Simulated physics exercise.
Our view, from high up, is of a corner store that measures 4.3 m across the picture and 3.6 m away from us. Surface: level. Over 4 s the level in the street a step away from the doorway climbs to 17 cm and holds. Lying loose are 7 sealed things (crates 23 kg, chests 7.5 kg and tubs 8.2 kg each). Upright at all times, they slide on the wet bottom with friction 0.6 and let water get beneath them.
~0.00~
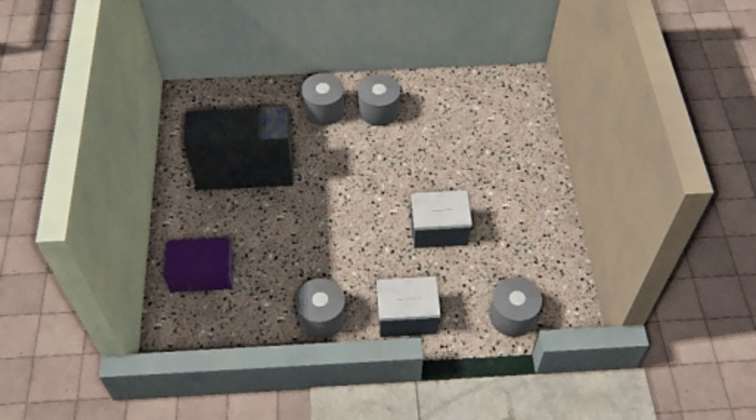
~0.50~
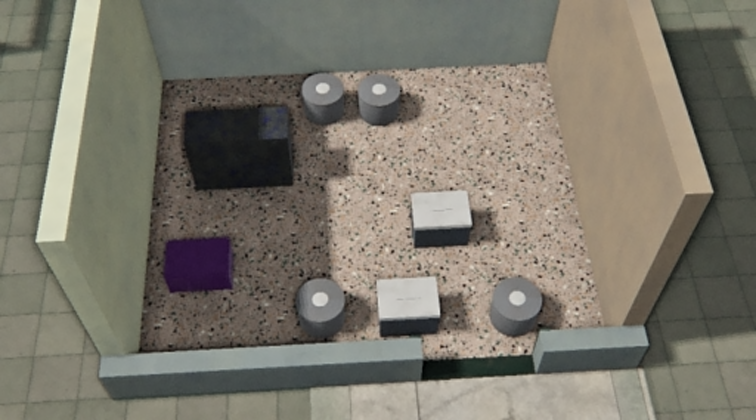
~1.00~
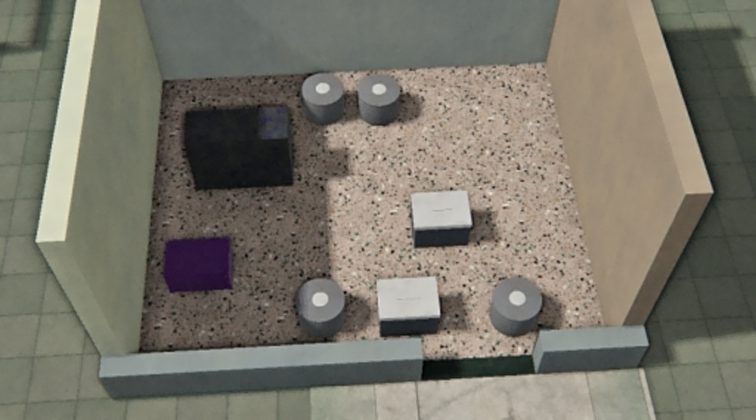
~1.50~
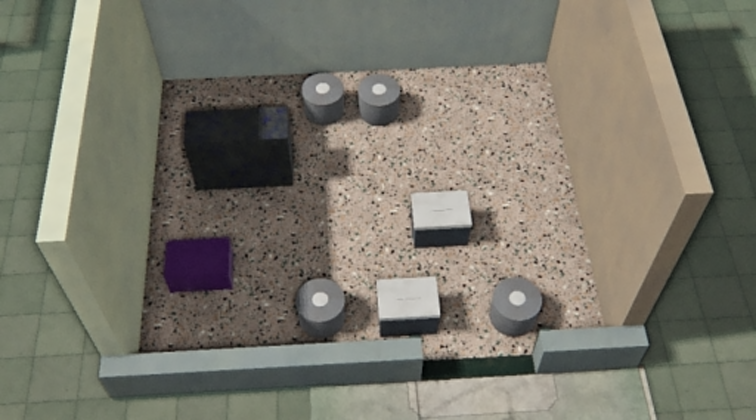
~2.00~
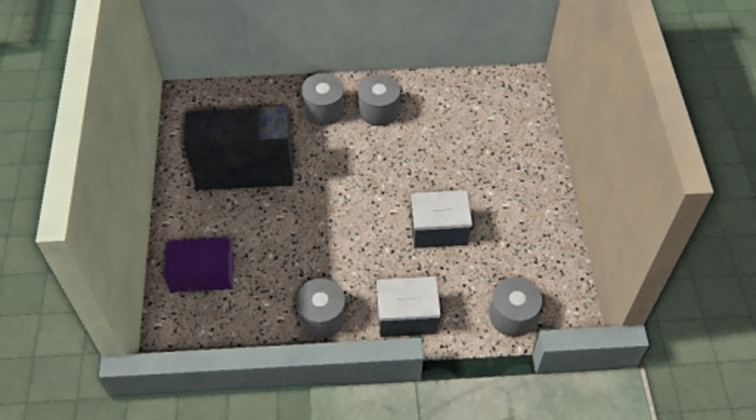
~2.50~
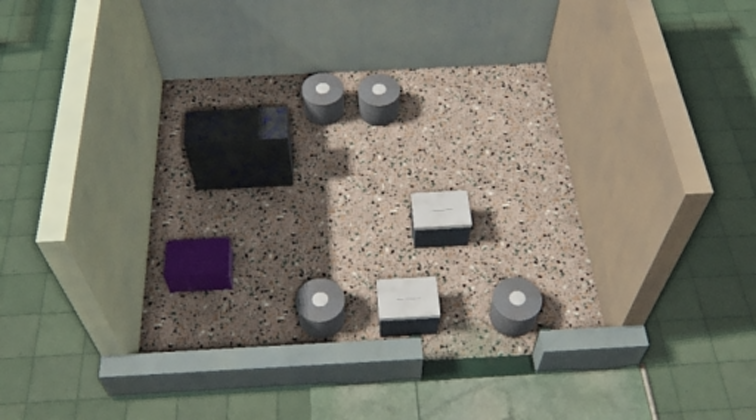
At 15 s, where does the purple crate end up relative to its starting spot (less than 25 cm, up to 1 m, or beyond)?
The purple crate ends up less than 25 cm away.
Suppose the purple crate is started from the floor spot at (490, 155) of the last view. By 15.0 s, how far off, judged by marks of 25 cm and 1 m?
Answer: It inches along.
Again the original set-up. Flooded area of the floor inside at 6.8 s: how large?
Close to 12.0 m2, I'd say.
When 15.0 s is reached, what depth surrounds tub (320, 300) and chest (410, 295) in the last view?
I'd put it at 5 cm and 6 cm respectively.
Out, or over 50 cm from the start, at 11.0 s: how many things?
By then the count is 5.
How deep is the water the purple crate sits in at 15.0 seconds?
Depth approx. 7 cm.
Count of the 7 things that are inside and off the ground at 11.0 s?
Count: 4.
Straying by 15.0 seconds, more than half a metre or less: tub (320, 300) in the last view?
I'd say beneath it.
After 3.5 s the purple crate is near (197, 257), 0.0 m from its start, aground; 0 afloat.
After 6.8 s the purple crate is near (197, 257), 0.0 m from its start, aground; 0 afloat.
After 11.0 s the purple crate is near (197, 257), 0.0 m from its start, aground; 4 afloat.
After 15.0 s the purple crate is near (198, 258), 0.0 m from its start, aground; 6 afloat.
